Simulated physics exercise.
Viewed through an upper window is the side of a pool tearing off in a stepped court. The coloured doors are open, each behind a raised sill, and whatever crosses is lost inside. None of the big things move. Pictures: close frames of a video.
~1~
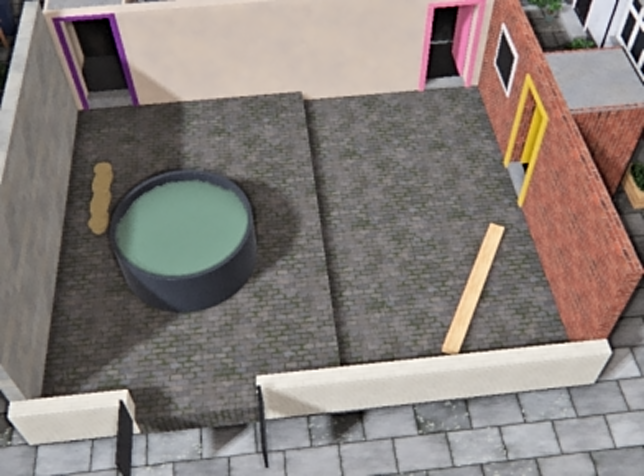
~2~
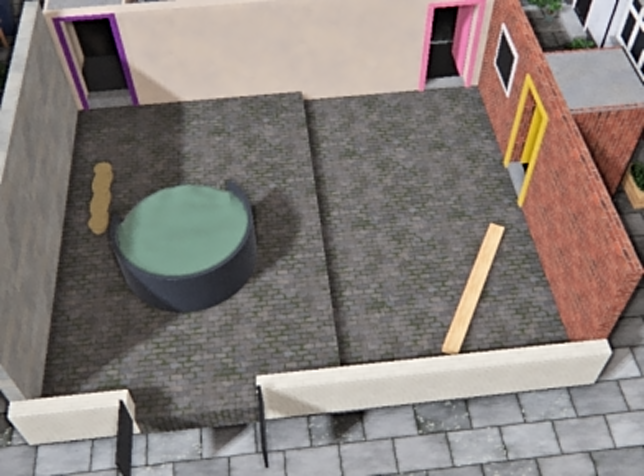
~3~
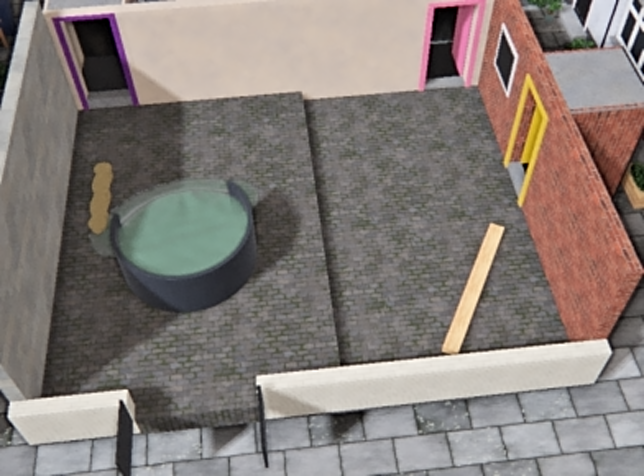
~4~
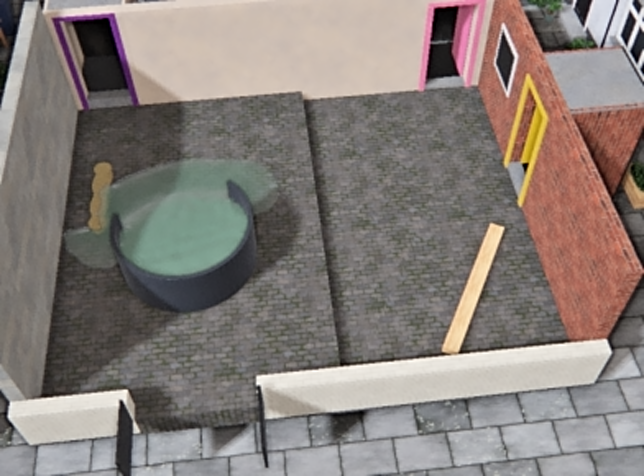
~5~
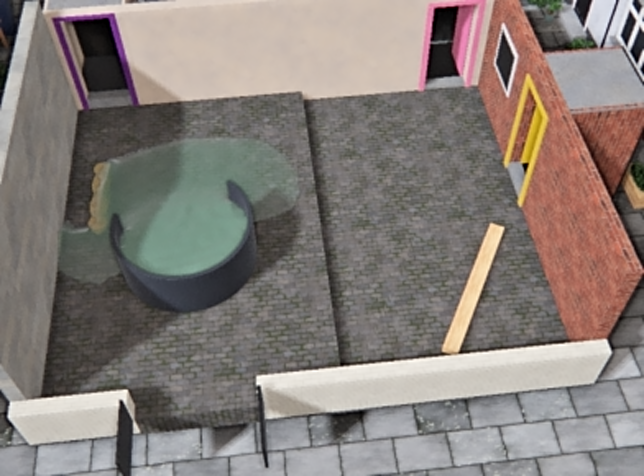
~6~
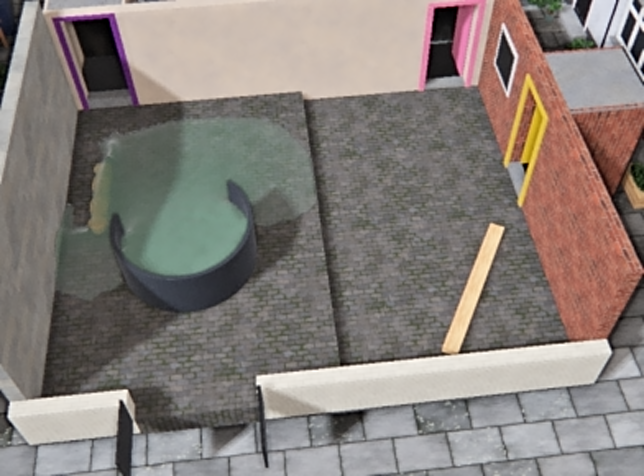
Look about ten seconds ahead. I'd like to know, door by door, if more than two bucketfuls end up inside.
Purple door: Over two pails; yellow door: Two pails at most; pink door: Over two pails.
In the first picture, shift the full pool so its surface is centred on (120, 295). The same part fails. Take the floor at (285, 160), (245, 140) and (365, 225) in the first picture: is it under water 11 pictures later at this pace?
Taking them in the order asked: Inundated, then inundated, then spared.
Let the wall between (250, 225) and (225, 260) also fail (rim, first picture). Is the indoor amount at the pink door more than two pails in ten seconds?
Here the pink door overshoots.
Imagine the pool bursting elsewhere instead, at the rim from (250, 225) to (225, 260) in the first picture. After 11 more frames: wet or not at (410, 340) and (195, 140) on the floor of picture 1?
Soaked, then untouched.
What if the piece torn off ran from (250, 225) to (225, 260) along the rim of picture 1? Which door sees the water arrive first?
The yellow one.
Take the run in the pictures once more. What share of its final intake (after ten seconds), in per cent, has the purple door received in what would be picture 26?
Around 100 percent.
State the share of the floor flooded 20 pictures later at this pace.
I'd guess some 45 per cent.
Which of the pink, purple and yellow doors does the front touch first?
The purple one.
A moment on, water covers 35 % of the floor; the purple door over two buckets in, the yellow door not reached, the pink door not reached.
Next, water covers 40 % of the floor; the purple door far over two buckets in, the yellow door not reached, the pink door not reached.
Then, water covers 45 % of the floor; the purple door far over two buckets in, the yellow door not reached, the pink door wet at the sill, nothing in.
Later, water covers 80 % of the floor; the purple door far over two buckets in, the yellow door wet at the sill, nothing in, the pink door over two buckets in.
In the end, water covers 95 % of the floor; the purple door far over two buckets in, the yellow door wet at the sill, nothing in, the pink door over two buckets in.
